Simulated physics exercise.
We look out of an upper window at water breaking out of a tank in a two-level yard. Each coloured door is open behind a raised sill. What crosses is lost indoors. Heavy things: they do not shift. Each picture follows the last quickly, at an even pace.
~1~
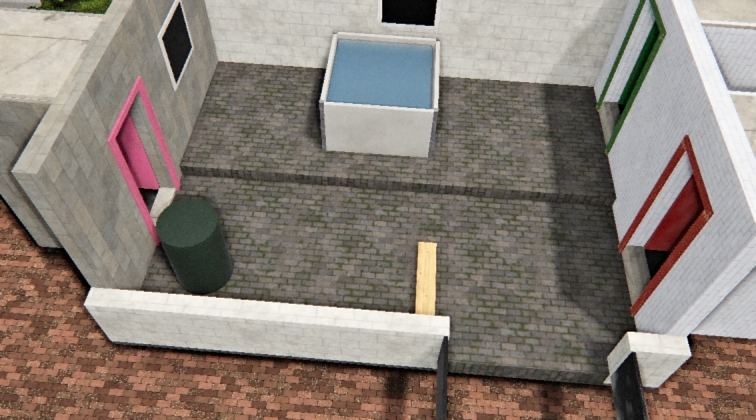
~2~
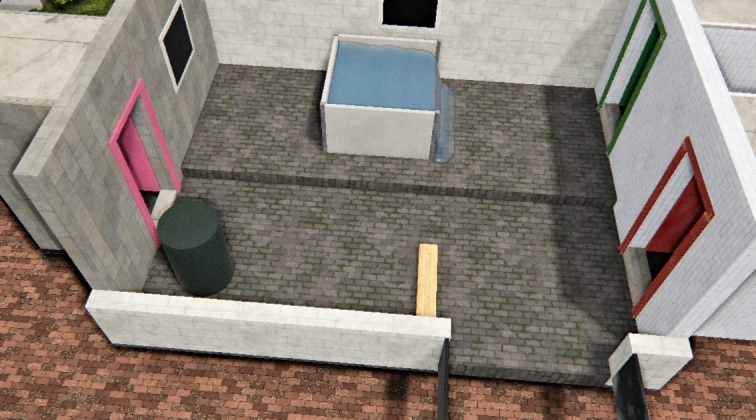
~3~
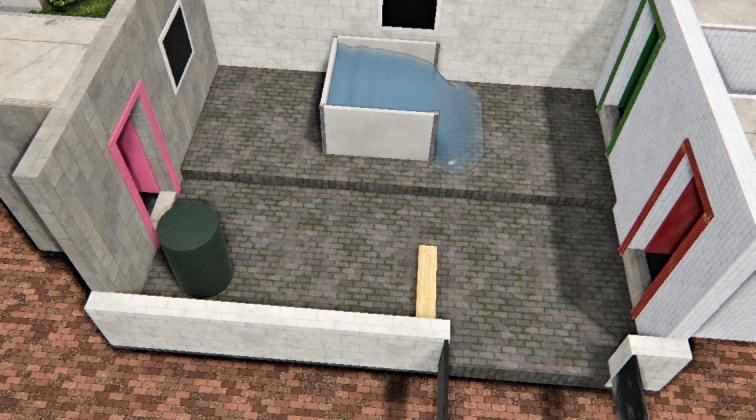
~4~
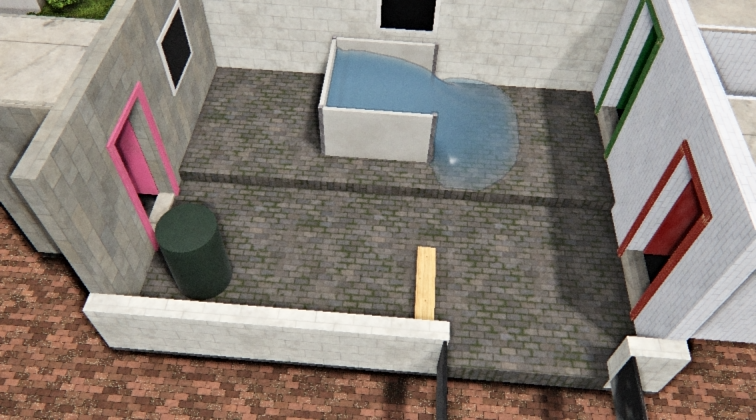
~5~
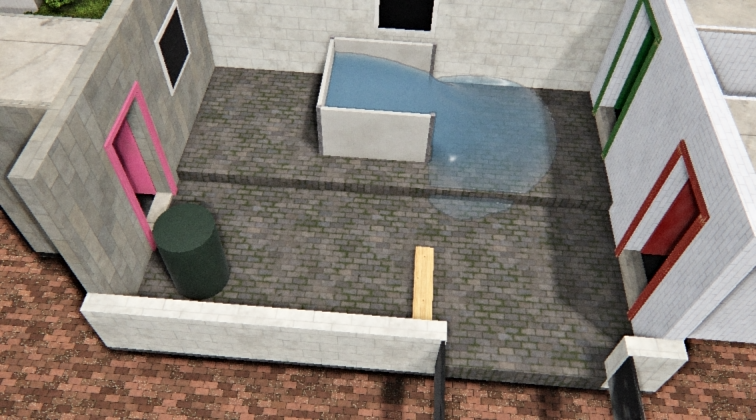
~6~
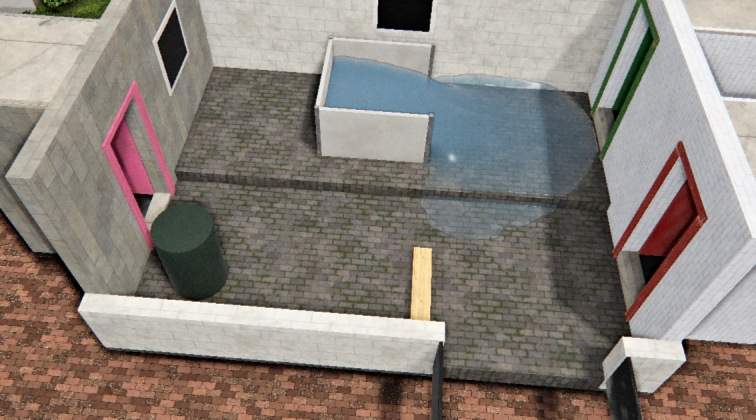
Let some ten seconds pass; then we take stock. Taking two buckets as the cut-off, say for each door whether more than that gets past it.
Door by door: The green door exceeds it; the pink door does not exceed it; the red door does not exceed it.
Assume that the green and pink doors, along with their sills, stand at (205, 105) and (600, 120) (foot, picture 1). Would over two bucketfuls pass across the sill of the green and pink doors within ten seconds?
Green: Below; pink: Above.
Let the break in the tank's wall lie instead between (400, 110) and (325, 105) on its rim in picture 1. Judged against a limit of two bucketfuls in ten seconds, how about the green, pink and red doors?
Well, the green door comes up short, the pink door overshoots, and the red door comes up short.
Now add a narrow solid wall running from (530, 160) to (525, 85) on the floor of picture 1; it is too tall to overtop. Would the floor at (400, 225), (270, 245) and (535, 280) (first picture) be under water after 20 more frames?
First soaked, then spared, then soaked.
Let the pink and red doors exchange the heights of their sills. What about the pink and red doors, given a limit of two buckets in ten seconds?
Result: Pink comes up short, red tops the limit.
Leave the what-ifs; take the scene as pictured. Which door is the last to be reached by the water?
The door marked pink.
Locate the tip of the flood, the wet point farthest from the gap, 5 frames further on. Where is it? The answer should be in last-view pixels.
About (610, 279).
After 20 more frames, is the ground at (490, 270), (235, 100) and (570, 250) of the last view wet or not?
As listed: Covered, no water, under water.
A moment on, water covers 30 % of the floor; the green door far over two buckets in, the pink door not reached, the red door wet at the sill, nothing in.
Next, water covers 35 % of the floor; the green door far over two buckets in, the pink door not reached, the red door wet at the sill, nothing in.
Then, water covers 40 % of the floor; the green door far over two buckets in, the pink door not reached, the red door wet at the sill, nothing in.
Later, water covers 55 % of the floor; the green door far over two buckets in, the pink door not reached, the red door wet at the sill, nothing in.
In the end, water covers 70 % of the floor; the green door far over two buckets in, the pink door wet at the sill, nothing in, the red door wet at the sill, nothing in.
